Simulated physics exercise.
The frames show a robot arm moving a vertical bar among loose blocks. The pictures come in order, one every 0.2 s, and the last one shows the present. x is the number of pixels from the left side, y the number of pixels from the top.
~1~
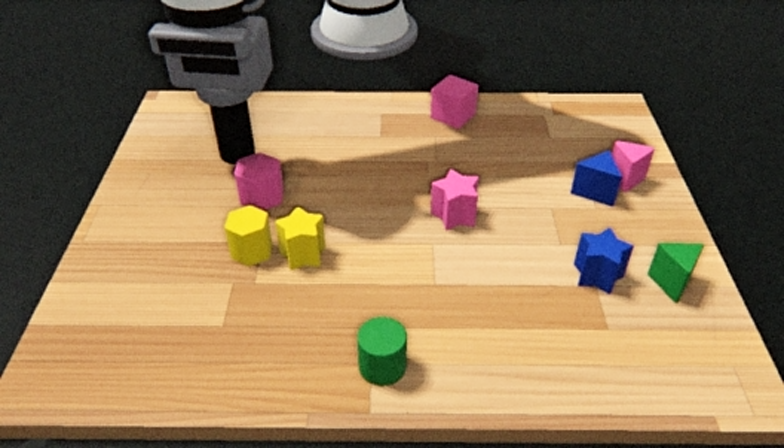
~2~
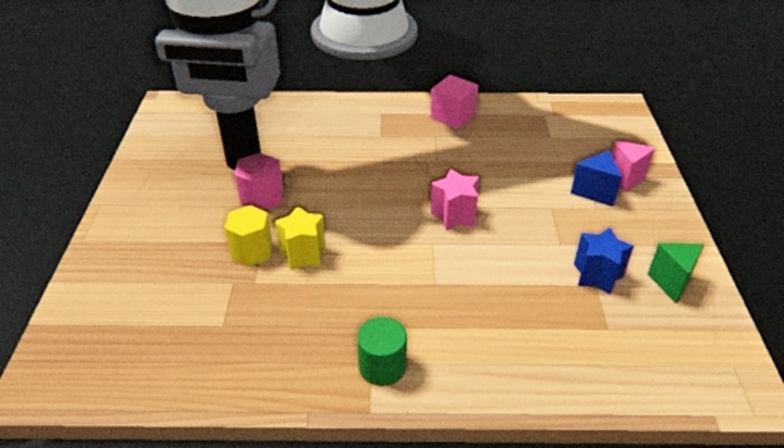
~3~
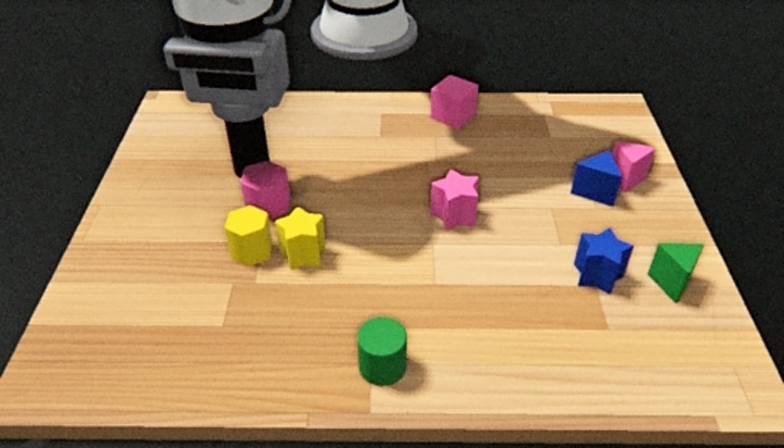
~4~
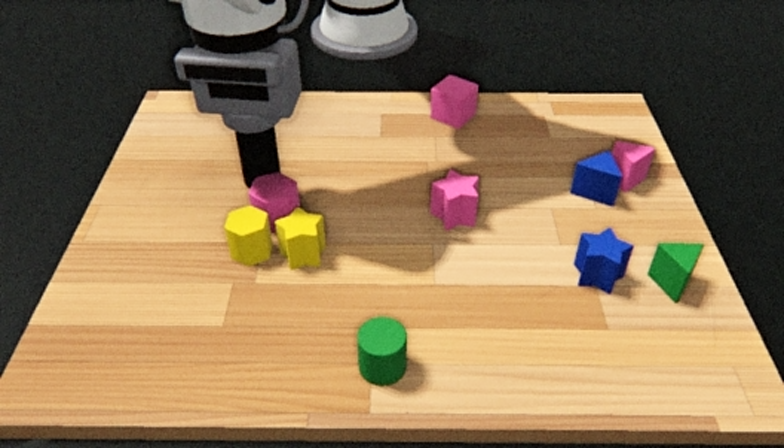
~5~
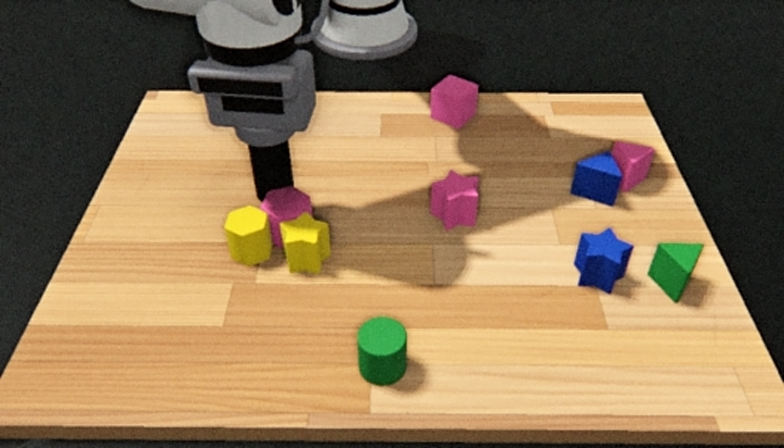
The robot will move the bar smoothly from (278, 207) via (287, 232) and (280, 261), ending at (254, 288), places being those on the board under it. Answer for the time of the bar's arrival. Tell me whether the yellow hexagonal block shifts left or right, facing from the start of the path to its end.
Facing from start to end, it shifts right.
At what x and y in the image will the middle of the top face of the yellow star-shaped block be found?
If I read the scene right, the answer is (342, 273).
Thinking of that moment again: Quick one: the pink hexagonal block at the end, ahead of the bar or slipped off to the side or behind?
By then it is beside or behind the bar.
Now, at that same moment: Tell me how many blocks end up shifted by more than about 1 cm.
Put simply, three or more blocks are moved more than 1 cm.
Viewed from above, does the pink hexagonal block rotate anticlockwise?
Going by the path, yes.
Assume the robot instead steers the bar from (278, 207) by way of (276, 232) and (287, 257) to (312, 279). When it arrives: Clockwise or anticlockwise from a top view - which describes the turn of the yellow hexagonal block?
Answer: With the clock.
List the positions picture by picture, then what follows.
In the first frame, tip of the bar at (238, 155), middles of tops, yellow hexagonal block at (246, 219), pink hexagonal block at (257, 166), yellow star-shaped block at (300, 223).
In the second frame, bar at (244, 162), nothing pushed.
In the third frame, bar at (253, 171), pink hexagonal block at (264, 174).
In the fourth frame, bar at (263, 181), pink hexagonal block at (273, 186).
In the fifth frame, bar at (276, 195), yellow hexagonal block at (246, 219), pink hexagonal block at (286, 201), yellow star-shaped block at (303, 228).
The first path, step by step. One third of the way, bar at (285, 219); yellow hexagonal block at (245, 222), turned 15° clockwise; pink hexagonal block at (300, 227); yellow star-shaped block at (321, 252).
Two thirds of the way, bar at (277, 248); yellow hexagonal block at (231, 233), turned 65° clockwise; pink hexagonal block at (302, 253), turned 35° anticlockwise; yellow star-shaped block at (340, 271), turned 20° anticlockwise.
At the end, bar at (251, 275); yellow hexagonal block at (218, 238), turned 90° clockwise; pink hexagonal block at (301, 259), turned 40° anticlockwise; yellow star-shaped block at (342, 273), turned 30° anticlockwise.
